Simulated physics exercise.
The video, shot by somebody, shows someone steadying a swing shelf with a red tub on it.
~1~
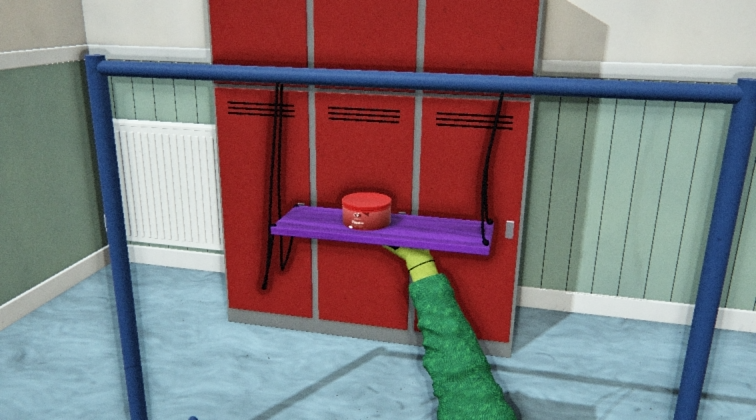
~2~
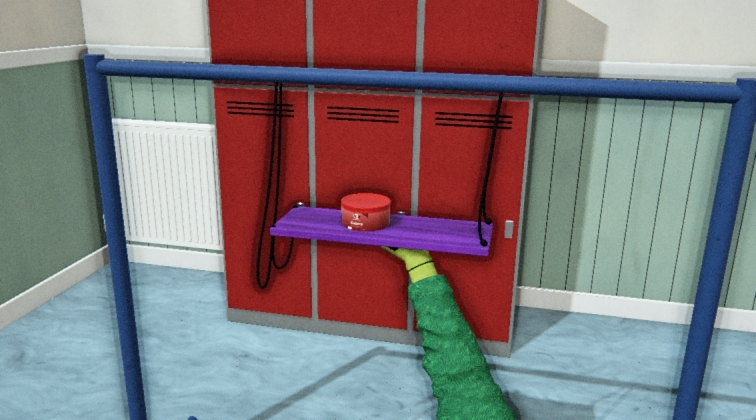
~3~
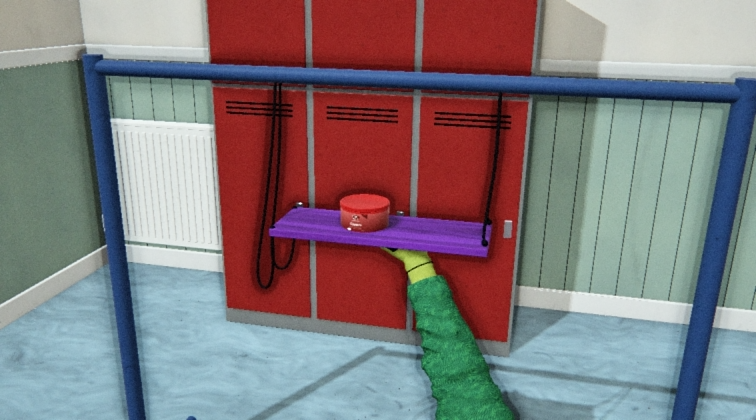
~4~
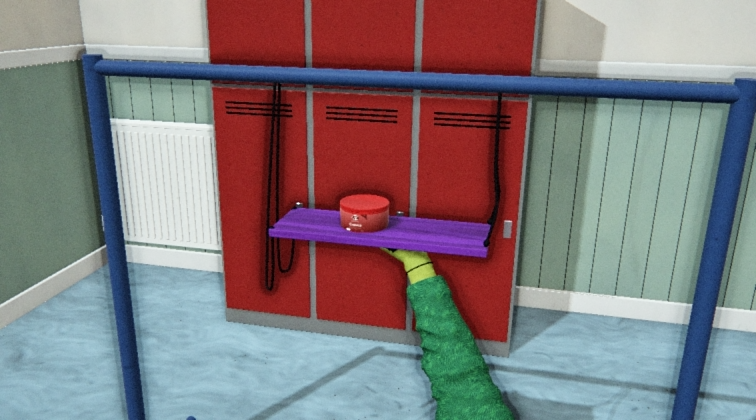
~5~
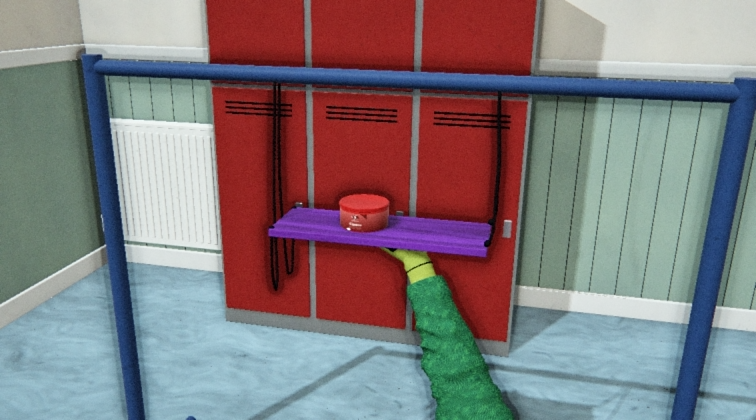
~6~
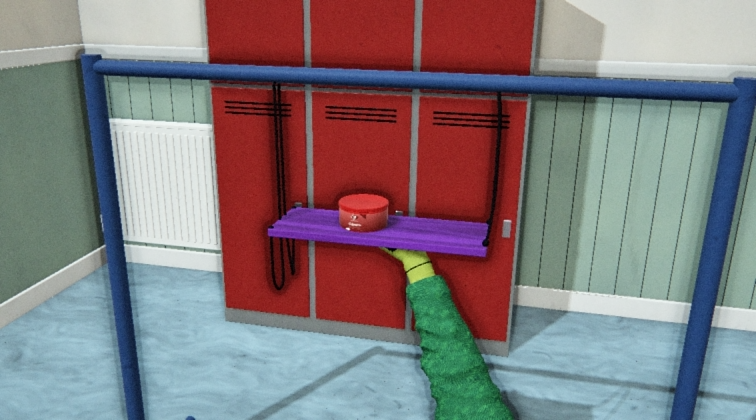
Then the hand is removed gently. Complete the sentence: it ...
It leaves to the left.
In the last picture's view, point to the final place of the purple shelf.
Position at rest: About (423, 294).
Then, 0.76 s later than the last view, board tipped 42° down to the left; tub on the floor.
Then, 1.38 s later than the last view, board tipped 43° down to the left; tub on the floor.
Finally, board tipped 43° down to the left; tub on the floor. The red tub slides off to the left.
